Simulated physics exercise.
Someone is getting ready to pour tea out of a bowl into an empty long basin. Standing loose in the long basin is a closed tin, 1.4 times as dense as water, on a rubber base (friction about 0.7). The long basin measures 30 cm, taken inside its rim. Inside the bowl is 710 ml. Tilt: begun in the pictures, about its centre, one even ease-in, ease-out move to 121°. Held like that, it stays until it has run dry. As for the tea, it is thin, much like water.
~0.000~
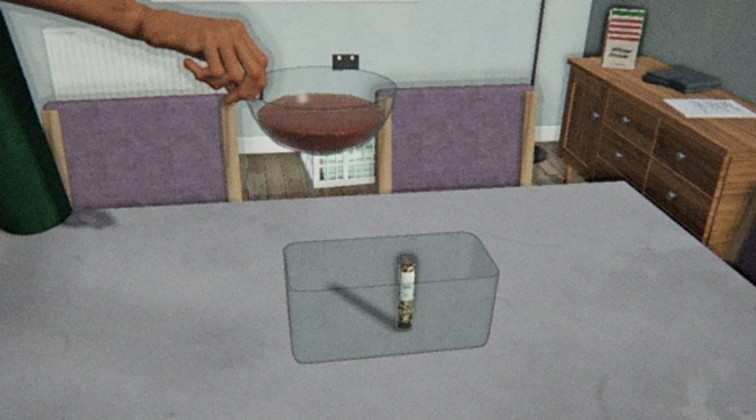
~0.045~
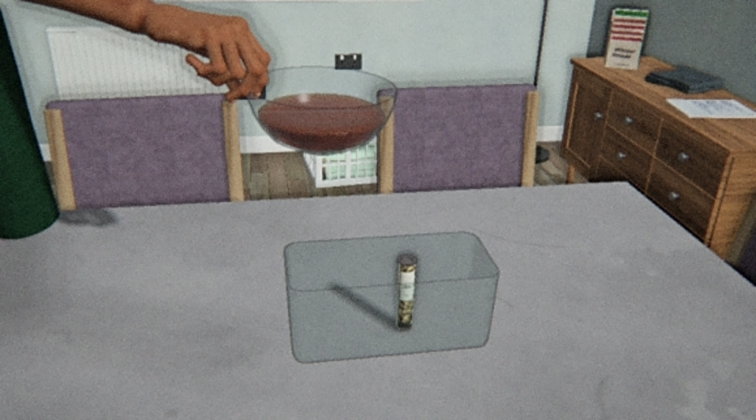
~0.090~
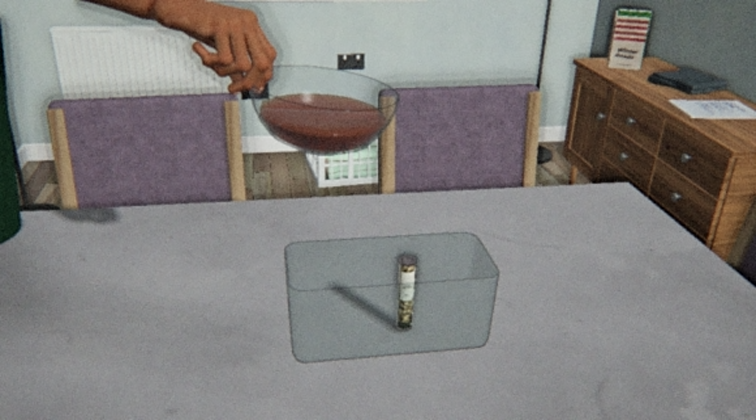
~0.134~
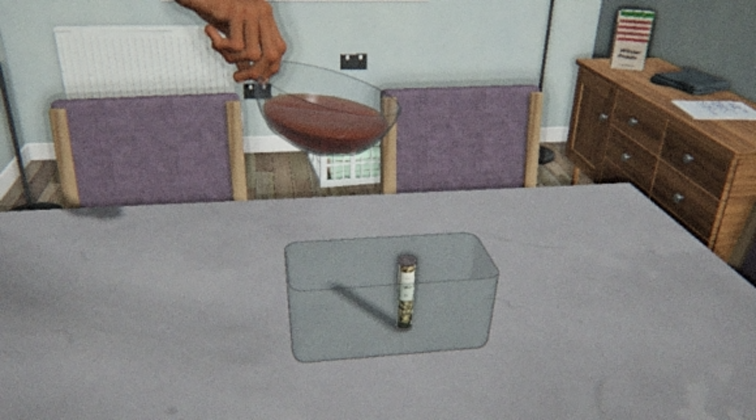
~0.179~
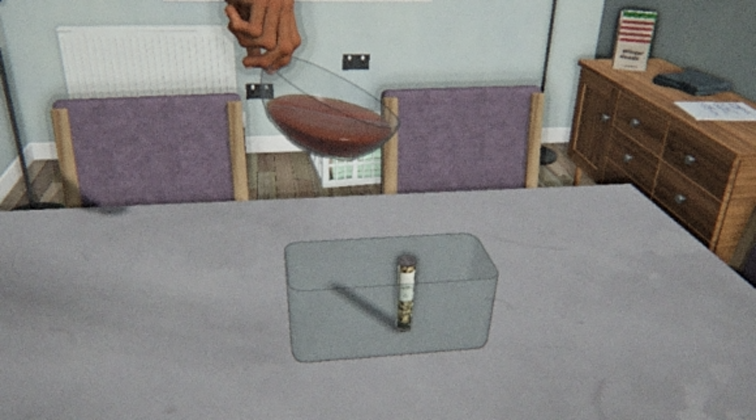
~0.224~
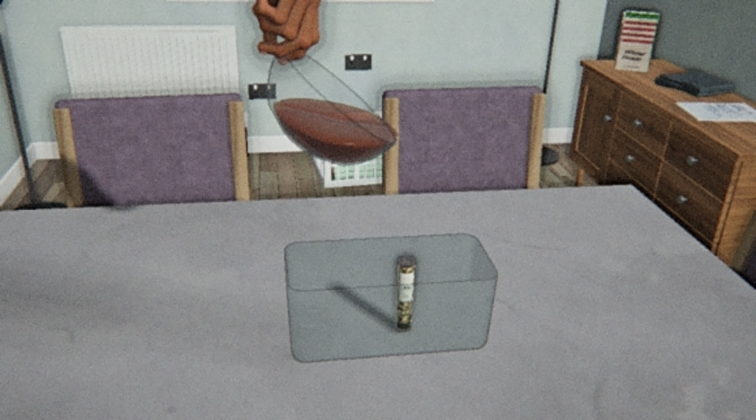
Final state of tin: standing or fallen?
It stays on its base.
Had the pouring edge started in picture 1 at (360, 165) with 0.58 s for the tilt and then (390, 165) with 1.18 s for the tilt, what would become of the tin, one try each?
Trial 1 - tin tips; trial 2 - tin stays standing.
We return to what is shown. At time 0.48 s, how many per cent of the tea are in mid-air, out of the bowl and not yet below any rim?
It comes to about 64 percent.
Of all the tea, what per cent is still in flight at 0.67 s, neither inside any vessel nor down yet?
Estimate: About 18 in a hundred.
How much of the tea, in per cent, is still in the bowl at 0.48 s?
Near 0 in a hundred.
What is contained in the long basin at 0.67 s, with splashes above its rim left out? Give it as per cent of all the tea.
The fraction sits near 82 in a hundred.
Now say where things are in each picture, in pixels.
In the first picture, it leans 0°; its right rim is at (394, 86); the tea meets the walls at (256, 112) and (384, 108); the long basin's rim runs from (286, 268) to (487, 254); the tin's top is at (407, 263).
In the second picture, it leans 2°; its right rim is at (395, 88); the tea meets the walls at (256, 111) and (384, 109).
In the third picture, it leans 7°; its right rim is at (397, 95); the tea meets the walls at (258, 109) and (386, 112).
In the fourth picture, it leans 15°; its right rim is at (399, 106); the tea meets the walls at (261, 106) and (387, 117).
In the fifth picture, it leans 26°; its right rim is at (398, 121); the tea meets the walls at (266, 104) and (391, 122).
In the sixth picture, it leans 39°; its right rim is at (393, 137); the tea meets the walls at (273, 106) and (386, 125); 1 per cent is over the edge.
By 0.48 s the tilt is 113° and 0 per cent is still to pour; the tin stands where it began.
By 0.67 s the tilt is 121° and 0 per cent is still to pour; the tin stands where it began.
By 0.87 s the tilt is 121° and 1 per cent is still to pour; the tin stands where it began.
By 1.08 s the tilt is 121° and 0 per cent is still to pour; the tin stands where it began.
At rest the tin stands where it began.
